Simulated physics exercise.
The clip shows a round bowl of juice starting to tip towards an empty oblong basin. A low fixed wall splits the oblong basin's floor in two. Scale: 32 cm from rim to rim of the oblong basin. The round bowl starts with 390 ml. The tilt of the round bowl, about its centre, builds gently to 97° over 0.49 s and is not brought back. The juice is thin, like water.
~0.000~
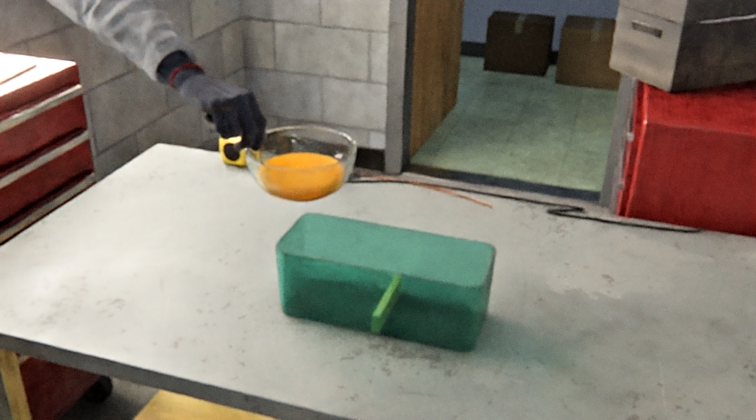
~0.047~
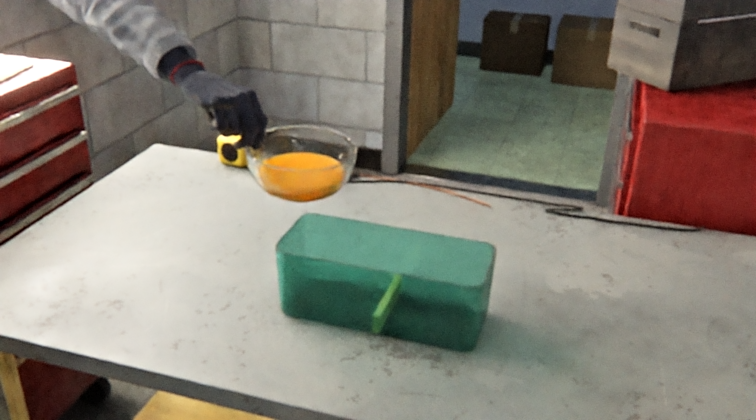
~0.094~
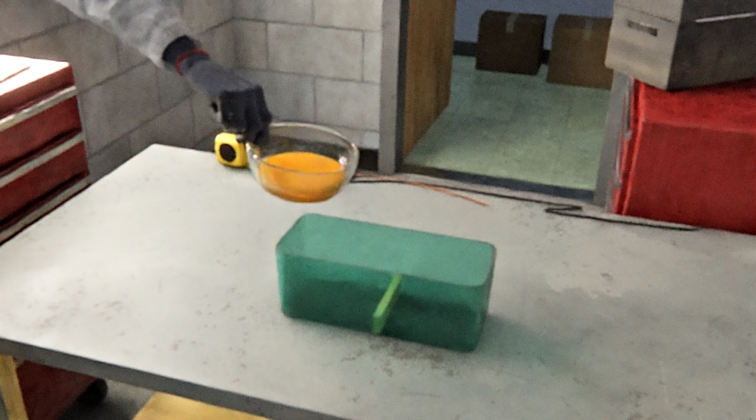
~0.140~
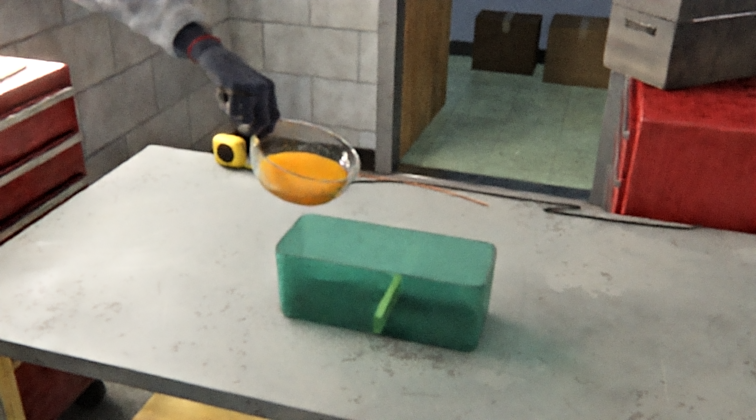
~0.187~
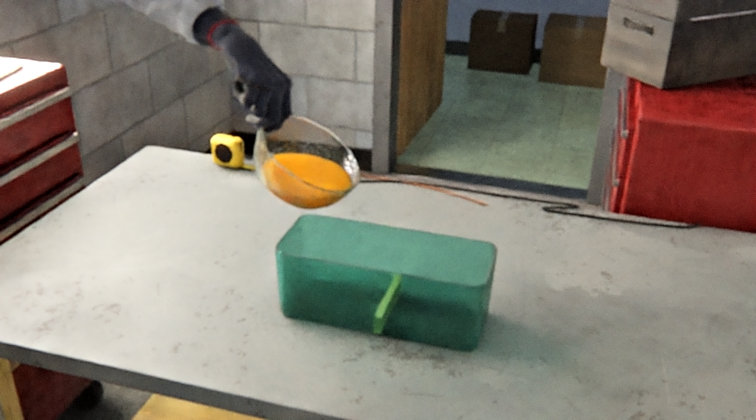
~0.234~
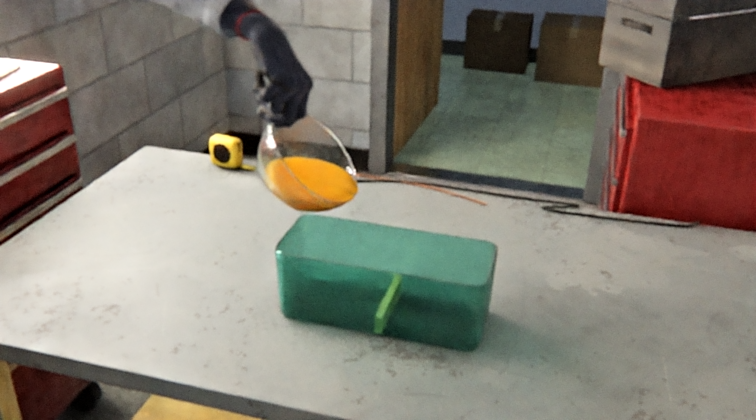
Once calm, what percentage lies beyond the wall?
The far part has some 16 per cent.
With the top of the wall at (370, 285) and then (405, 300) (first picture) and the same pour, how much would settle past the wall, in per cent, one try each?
First 40, then 20 per cent.
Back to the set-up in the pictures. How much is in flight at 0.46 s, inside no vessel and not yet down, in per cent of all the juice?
Near 20 in a hundred.
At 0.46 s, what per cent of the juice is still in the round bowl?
Some 10 per cent.
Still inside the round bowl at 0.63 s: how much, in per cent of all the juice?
About 1 per cent.
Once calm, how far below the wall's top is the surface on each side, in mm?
Some 14 mm on the left and 26 mm on the right.
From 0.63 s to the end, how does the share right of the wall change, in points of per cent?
The share moves up, by some 7 per cent.
Then, 0.46 s in, the tilt is 96° and 9 per cent is still to pour, 70 is left of the wall and 1 right of it.
Then, 0.63 s in, the tilt is 97° and 1 per cent is still to pour, 86 is left of the wall and 8 right of it.
Then, 0.80 s in, the tilt is 97° and 1 per cent is still to pour, 81 is left of the wall and 14 right of it.
Then, 0.99 s in, the tilt is 97° and 0 per cent is still to pour, 81 is left of the wall and 15 right of it.
Finally, 81 per cent lies left of the wall, 16 right of it and 4 outside.
